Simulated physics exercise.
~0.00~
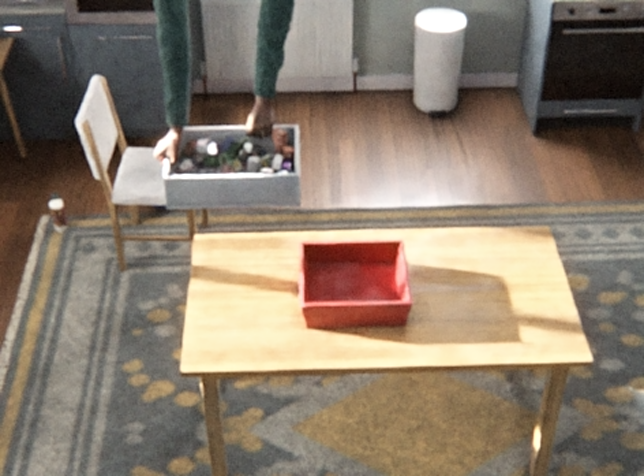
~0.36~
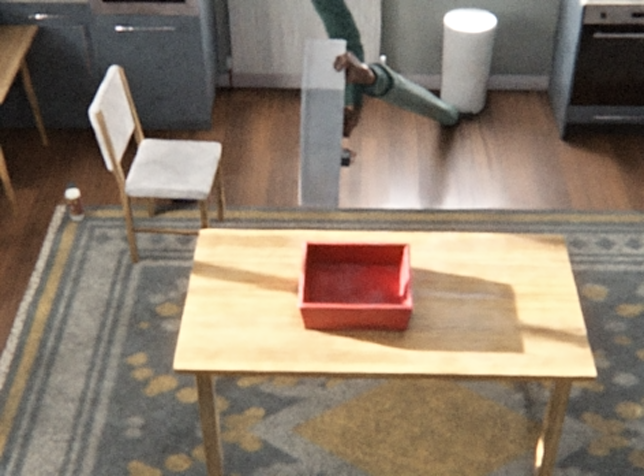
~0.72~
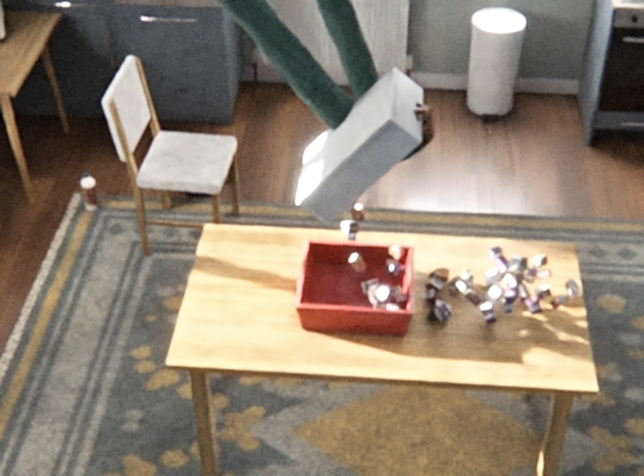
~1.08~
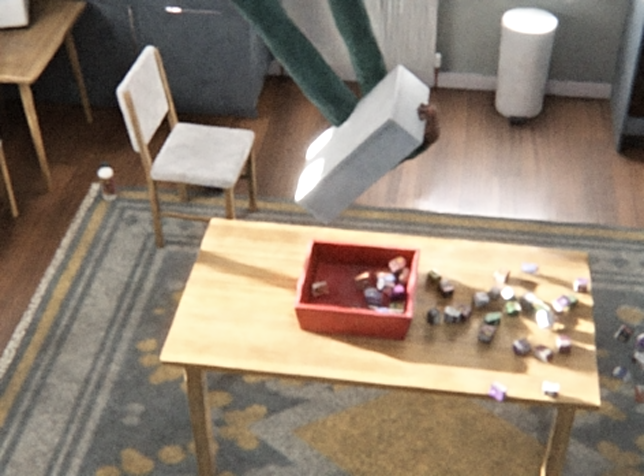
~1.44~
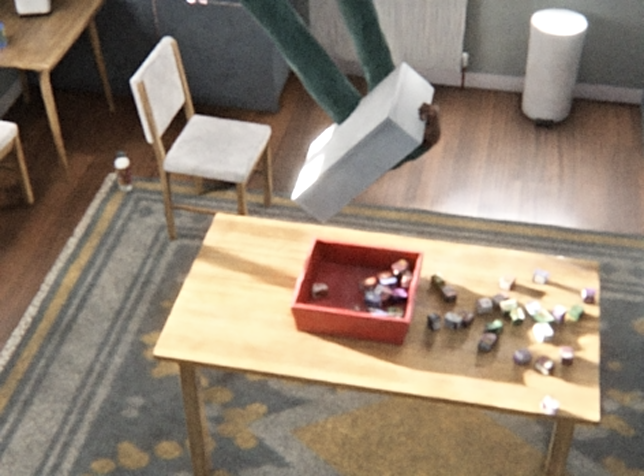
At first, two arms in green sleeves hold an open grayish-white tote full of small cartons behind a wooden table, where a red tub sits on a patterned rug's edge of the room. The hands swing the tote to the right and turn it onto its side. As it tips further, the cartons tumble out, some into the tub and many onto the tabletop to its right. The loose ones scatter toward the table's right end, and a few go over the edge. Finally, the tote hangs tilted and still, with a small group in the tub and most lying outside it.
